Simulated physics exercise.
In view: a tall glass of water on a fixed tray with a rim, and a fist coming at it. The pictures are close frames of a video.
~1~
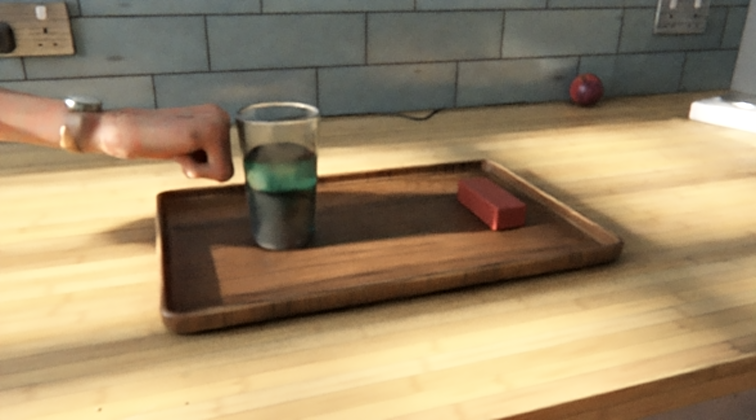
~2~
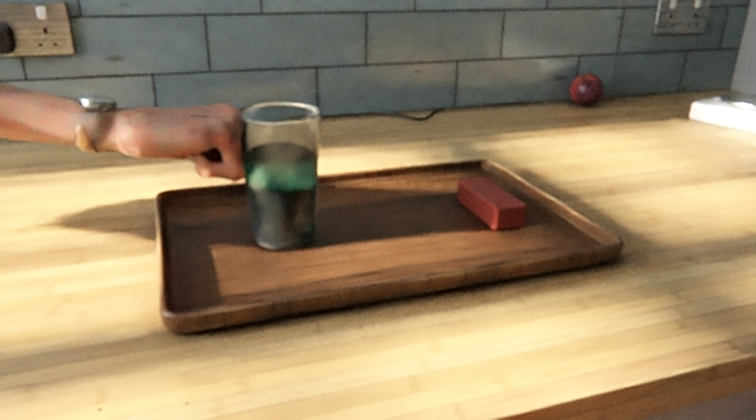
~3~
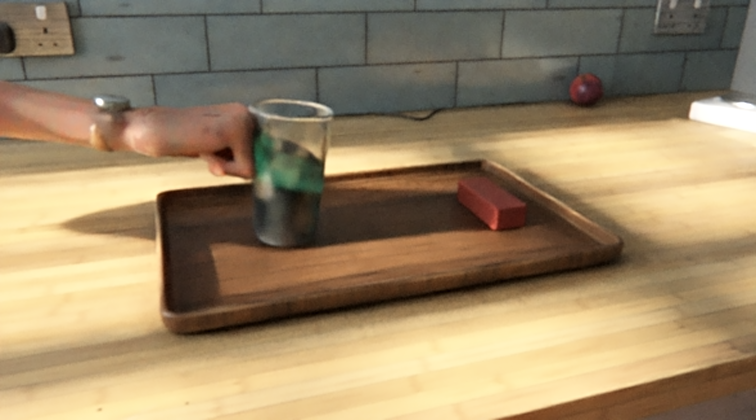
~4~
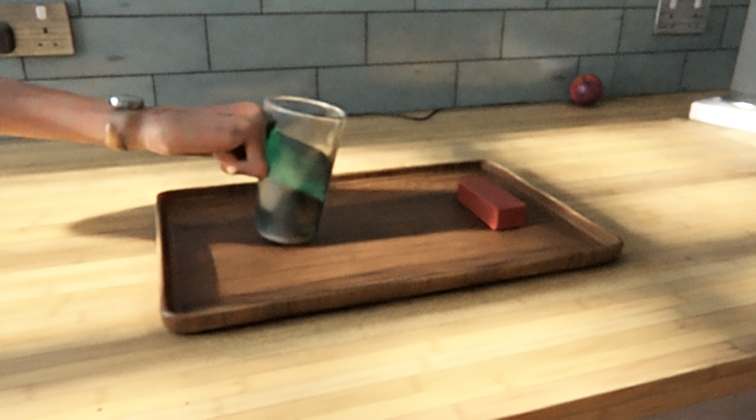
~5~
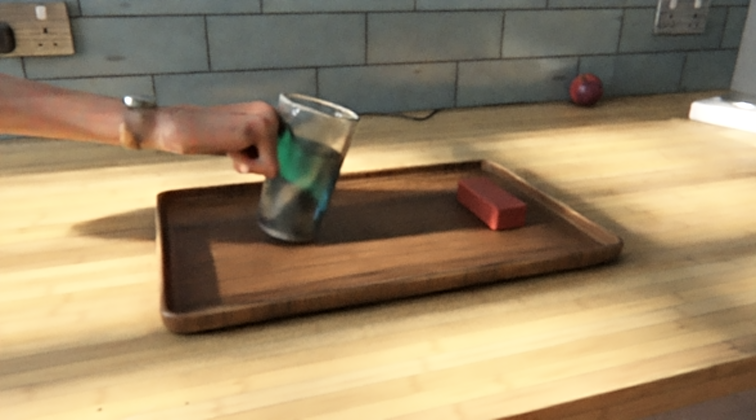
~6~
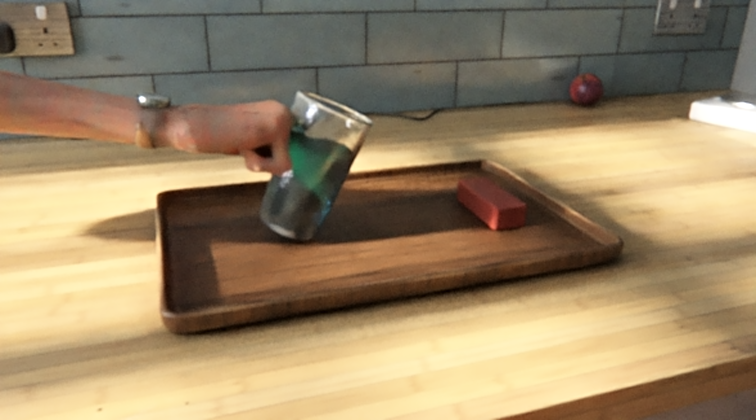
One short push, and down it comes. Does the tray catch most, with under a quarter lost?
After the fall under a quarter gets off the tray.
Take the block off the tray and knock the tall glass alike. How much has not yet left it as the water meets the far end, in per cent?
Close to 65 per cent.
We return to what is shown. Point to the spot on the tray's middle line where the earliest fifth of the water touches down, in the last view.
Roughly at (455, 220).
A moment on, the tall glass is falling and 100 per cent is in the glass, 0 on the tray and 0 above or beyond its rim.
Next, the tall glass lies on its side and 76 per cent is in the glass, 5 on the tray and 18 above or beyond its rim.
Then the tall glass lies on its side and 43 per cent is in the glass, 41 on the tray and 17 above or beyond its rim.
Later the tall glass lies on its side and 22 per cent is in the glass, 69 on the tray and 9 above or beyond its rim.
In the end 92 per cent is held by tray and glass, 8 is off the tray.
